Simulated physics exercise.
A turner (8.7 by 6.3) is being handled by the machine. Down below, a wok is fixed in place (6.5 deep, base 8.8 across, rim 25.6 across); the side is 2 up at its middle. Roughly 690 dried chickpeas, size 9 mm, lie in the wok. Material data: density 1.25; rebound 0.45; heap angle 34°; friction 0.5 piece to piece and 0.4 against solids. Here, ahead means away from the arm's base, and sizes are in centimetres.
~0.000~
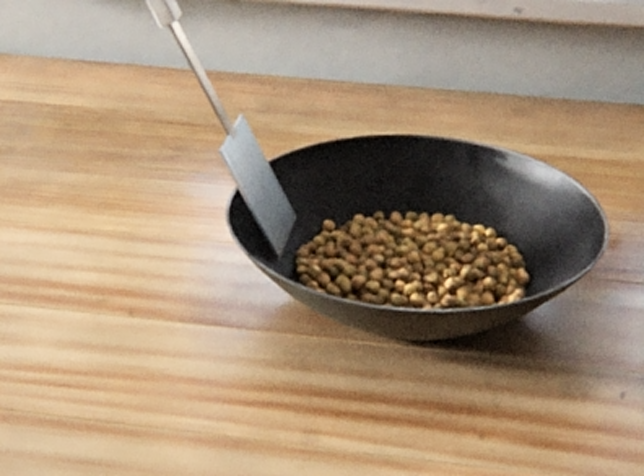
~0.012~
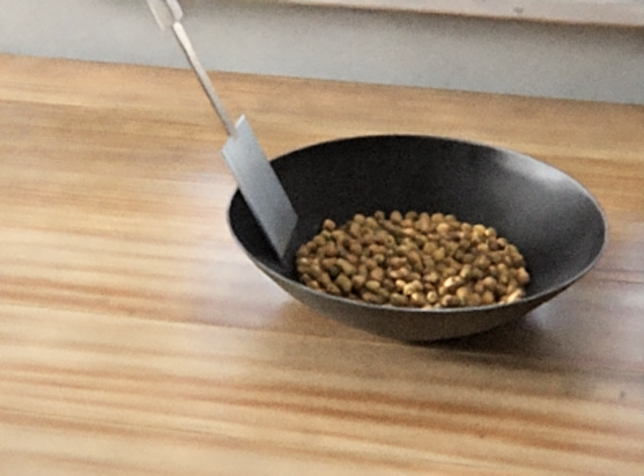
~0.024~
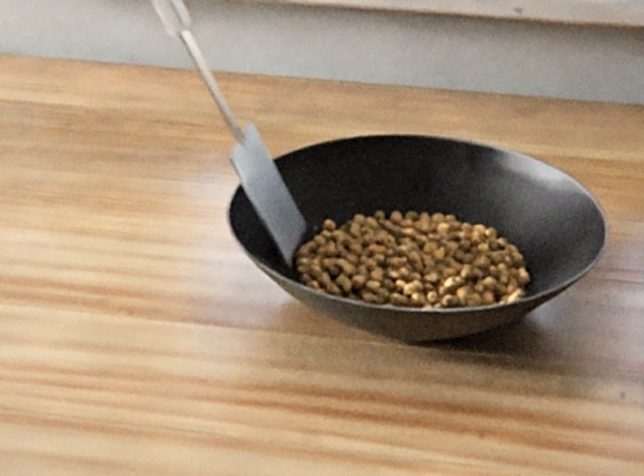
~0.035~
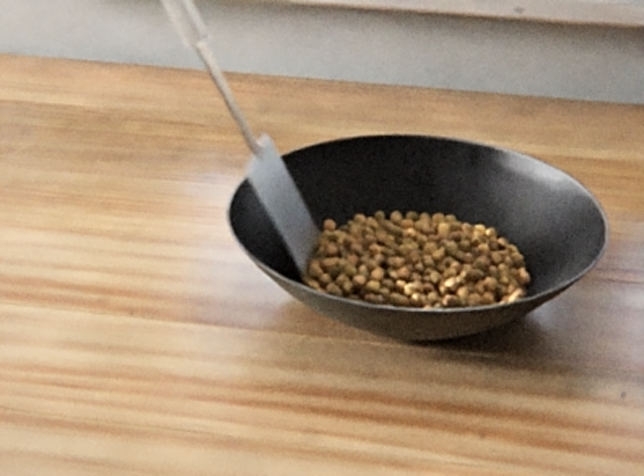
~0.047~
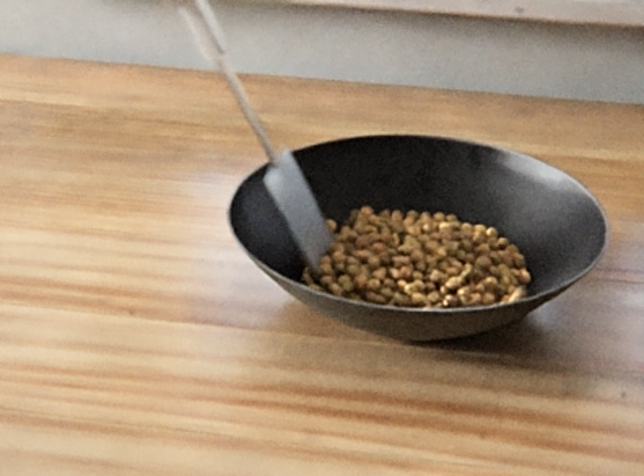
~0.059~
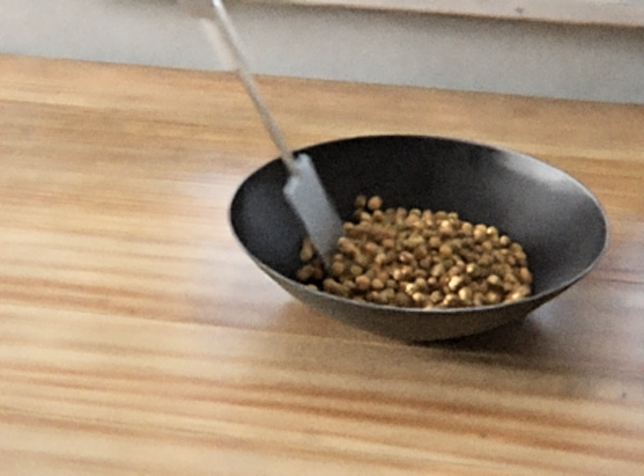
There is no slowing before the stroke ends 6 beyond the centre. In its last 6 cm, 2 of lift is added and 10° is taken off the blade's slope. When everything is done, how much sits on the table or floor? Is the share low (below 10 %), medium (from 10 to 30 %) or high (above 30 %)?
The share is medium, from 10 to 30 %.
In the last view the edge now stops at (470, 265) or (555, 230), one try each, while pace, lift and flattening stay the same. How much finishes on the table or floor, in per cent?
First try about 0 percent, second about 40 percent.
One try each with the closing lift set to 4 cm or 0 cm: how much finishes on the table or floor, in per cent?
First try about 15 %, second try about 15 %.
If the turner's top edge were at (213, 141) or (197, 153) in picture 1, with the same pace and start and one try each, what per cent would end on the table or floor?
First try roughly 15 percent, second try roughly 10 percent.
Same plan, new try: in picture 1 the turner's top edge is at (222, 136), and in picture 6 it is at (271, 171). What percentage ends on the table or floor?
Off the vessel, on the table or floor: Some 5 percent.
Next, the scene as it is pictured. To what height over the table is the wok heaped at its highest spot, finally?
Peak at rest, approximately 6.5 centimetres.
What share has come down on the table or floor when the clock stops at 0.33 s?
Estimate: About 5 percent.
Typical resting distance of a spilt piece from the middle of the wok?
Some 26 centimetres.
After 0.09 s, sloping 63°, highest piece 6 above the table; 689 in the wok.
After 0.12 s, sloping 60°, highest piece 7 above the table; 689 in the wok.
After 0.33 s, sloping 53°, highest piece 10 above the table; 572 in the wok, 47 on the table or floor, 70 on the blade or in flight.
After 1.38 s, sloping 53°, highest piece 6 above the table; 572 in the wok, 117 on the table or floor.
In the end, 572 in the wok, 117 on the table or floor. That is 17 % on the table or floor.
